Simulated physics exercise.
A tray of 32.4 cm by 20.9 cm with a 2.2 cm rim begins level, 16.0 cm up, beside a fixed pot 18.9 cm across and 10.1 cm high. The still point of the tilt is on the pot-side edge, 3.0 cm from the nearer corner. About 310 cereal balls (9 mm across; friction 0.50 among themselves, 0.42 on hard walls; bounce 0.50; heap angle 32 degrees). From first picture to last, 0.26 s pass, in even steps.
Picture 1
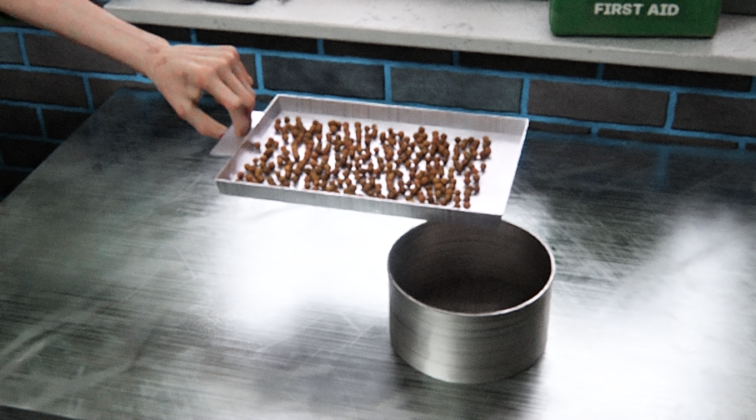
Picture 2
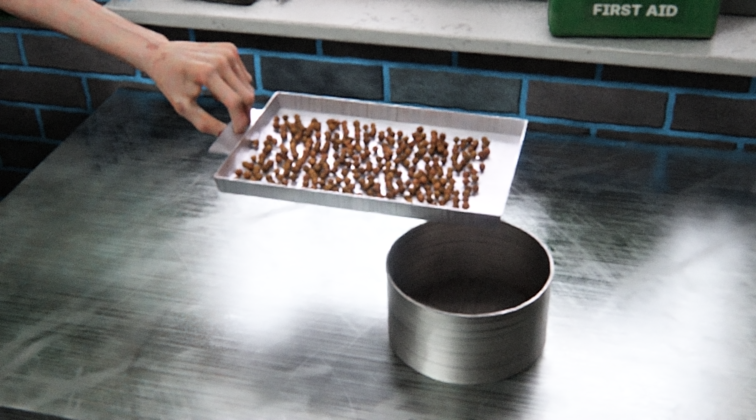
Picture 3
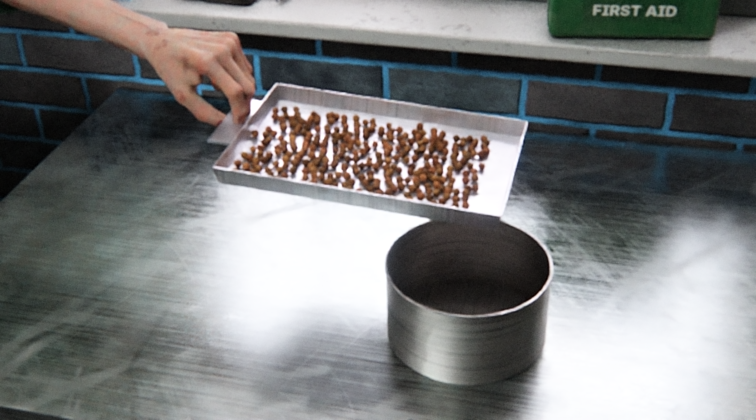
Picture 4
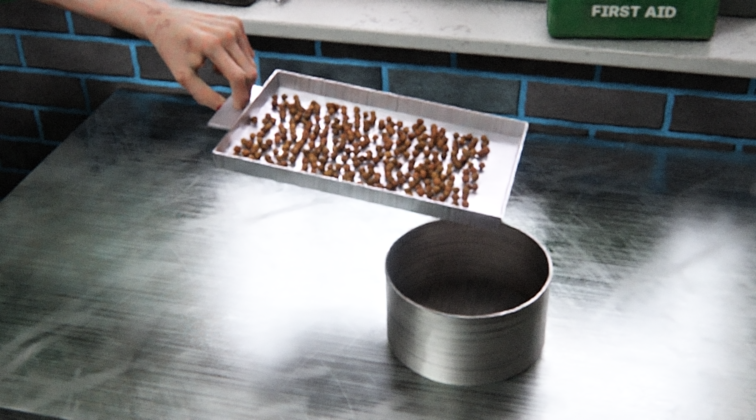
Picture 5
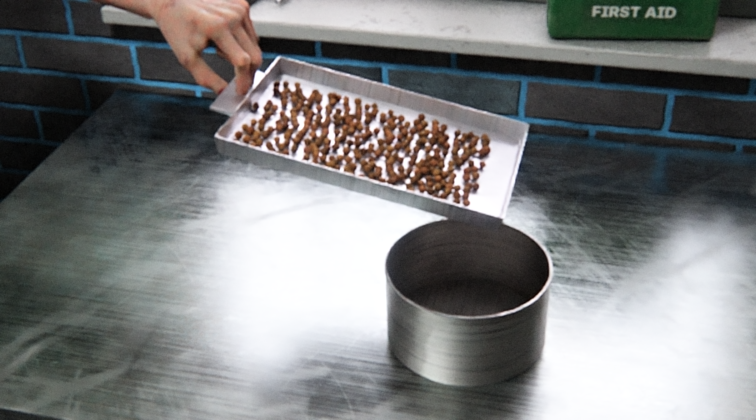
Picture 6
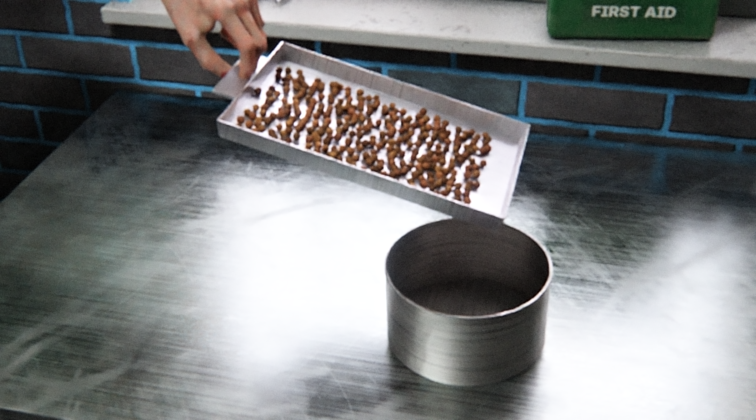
A scratched, shiny metal table stands against a dark brick wall with glowing blue joints, seen from slightly above by a camera that stays still. A hand at the upper left grips the end of a shallow silver tray scattered with small brown balls, beside a round metal pot at right, below a pale ledge holding a green first aid box. The hand slowly raises the tray's left end, slanting it down toward the pot, while the balls stay spread across it.
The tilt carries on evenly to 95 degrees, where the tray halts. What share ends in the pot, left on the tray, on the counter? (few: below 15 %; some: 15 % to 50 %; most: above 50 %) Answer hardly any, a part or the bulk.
Pot a part, tray hardly any, counter the bulk.
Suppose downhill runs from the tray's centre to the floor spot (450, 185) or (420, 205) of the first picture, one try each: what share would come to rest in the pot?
Some 50 and 70 per cent.
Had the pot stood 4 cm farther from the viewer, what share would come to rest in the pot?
It would be near 35 per cent.
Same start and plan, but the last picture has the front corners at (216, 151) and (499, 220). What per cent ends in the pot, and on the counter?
Pot 75, counter 25.
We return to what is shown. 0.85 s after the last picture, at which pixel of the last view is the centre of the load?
At about (509, 164).
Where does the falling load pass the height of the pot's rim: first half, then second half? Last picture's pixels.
At about (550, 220), then at (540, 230).
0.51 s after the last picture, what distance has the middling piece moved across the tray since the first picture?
Roughly 13 cm.
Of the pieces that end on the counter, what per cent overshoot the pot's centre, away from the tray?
About 100 per cent.
Then, 0.51 s after the last picture, tilt 53 degrees; the tray holds 100 %, the pot 0 %.
Then, 0.85 s after the last picture, tilt 78 degrees; the tray holds 85 %, the pot 0 %.
Then, 1.28 s after the last picture, tilt 95 degrees; the tray holds 30 %, the pot 10 %.
In the end, pot 25 %, tray 0 %, counter 75 %.
